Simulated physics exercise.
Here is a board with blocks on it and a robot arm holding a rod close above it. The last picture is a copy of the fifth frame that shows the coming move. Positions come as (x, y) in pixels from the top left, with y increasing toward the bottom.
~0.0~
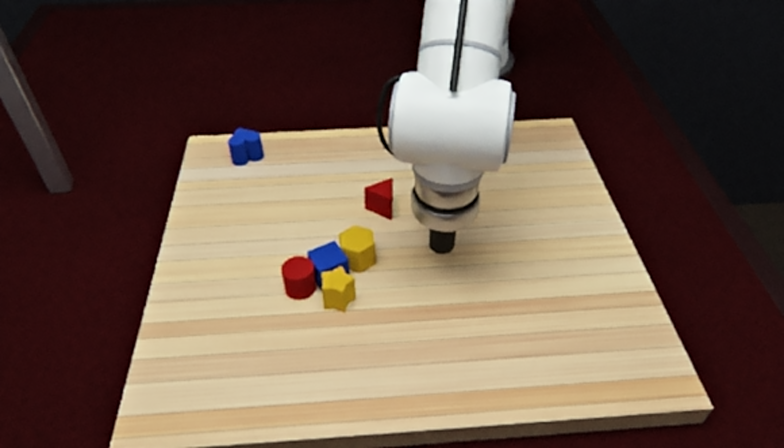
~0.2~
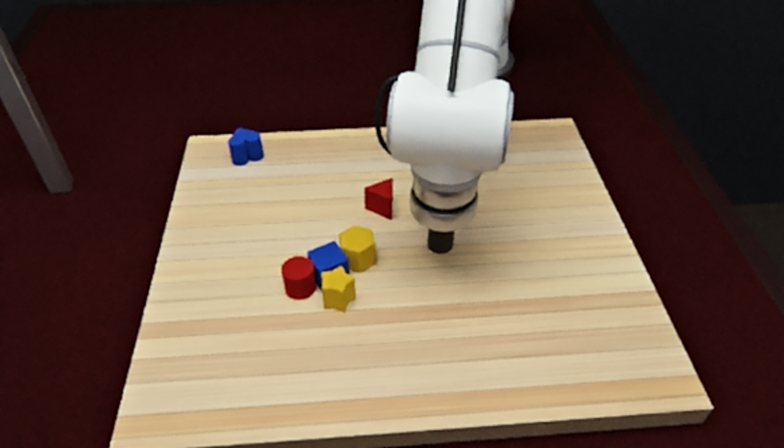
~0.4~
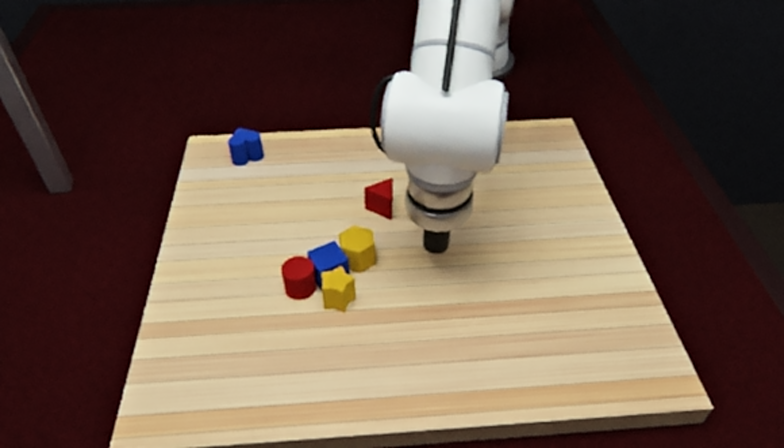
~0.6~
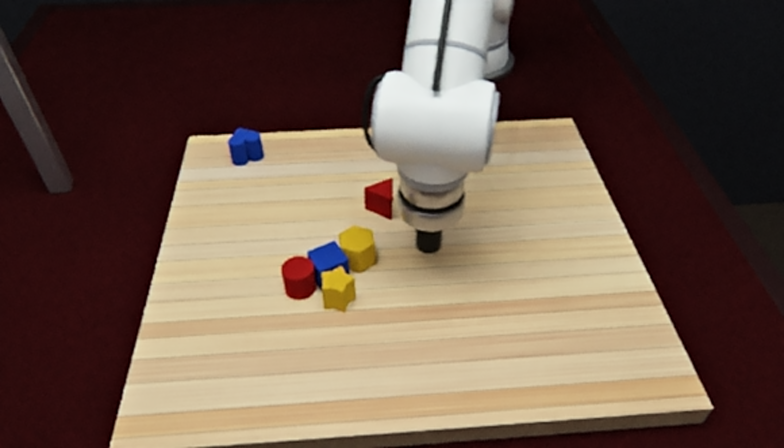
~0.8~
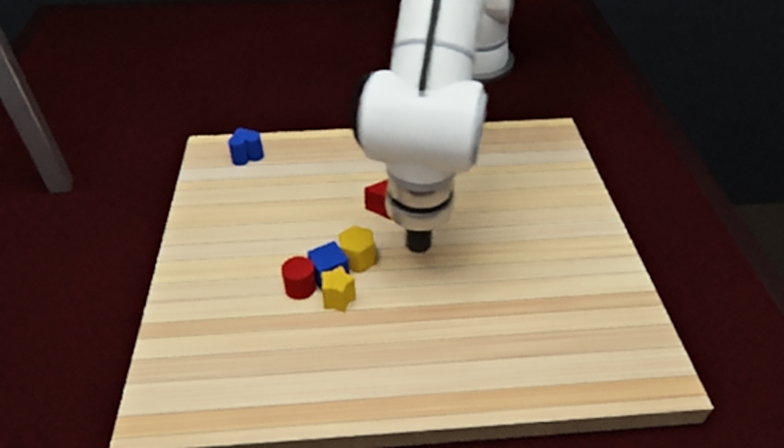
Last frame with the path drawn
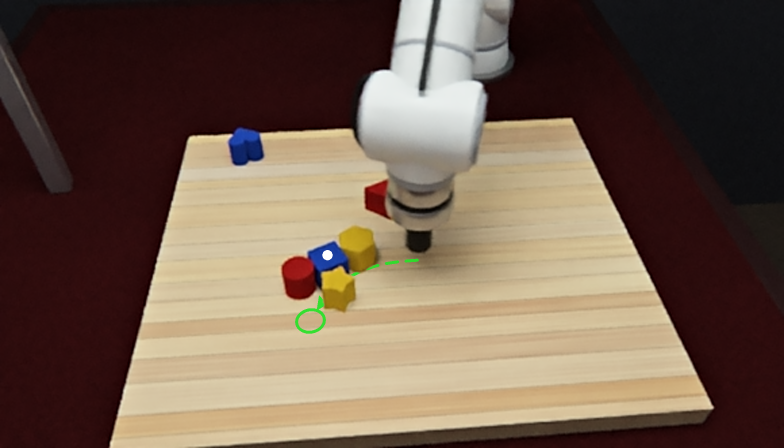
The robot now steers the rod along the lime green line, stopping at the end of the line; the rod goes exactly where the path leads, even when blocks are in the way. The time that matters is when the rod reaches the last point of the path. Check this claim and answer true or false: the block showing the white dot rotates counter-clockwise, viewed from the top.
That claim is true.
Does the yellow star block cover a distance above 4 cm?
In short: Yes.
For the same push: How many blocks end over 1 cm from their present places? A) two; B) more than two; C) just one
I choose B.
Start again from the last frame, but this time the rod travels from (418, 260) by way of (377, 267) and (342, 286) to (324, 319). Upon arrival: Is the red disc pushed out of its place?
The answer is yes.
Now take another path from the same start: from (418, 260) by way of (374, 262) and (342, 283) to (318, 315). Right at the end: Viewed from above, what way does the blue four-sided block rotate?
Prediction: Counterclockwise.
The drawn path runs from (418, 260) by way of (374, 267) and (336, 287) to (311, 321); the dot is on the blue four-sided block.
The first path, step by step. One third of the way, rod (372, 251); red disc (292, 270); blue four-sided block (320, 254), turned 20° anticlockwise; yellow six-sided block (344, 236), turned 25° clockwise.
Two thirds of the way, rod (334, 272); red disc (285, 273); blue four-sided block (309, 255), turned 30° anticlockwise; yellow star block (330, 290), turned 30° anticlockwise; yellow six-sided block (335, 235), turned 55° clockwise.
At the end, rod (308, 305); red disc (285, 273); blue four-sided block (309, 255), turned 25° anticlockwise; yellow star block (323, 318), turned 85° anticlockwise; yellow six-sided block (335, 235), turned 55° clockwise.
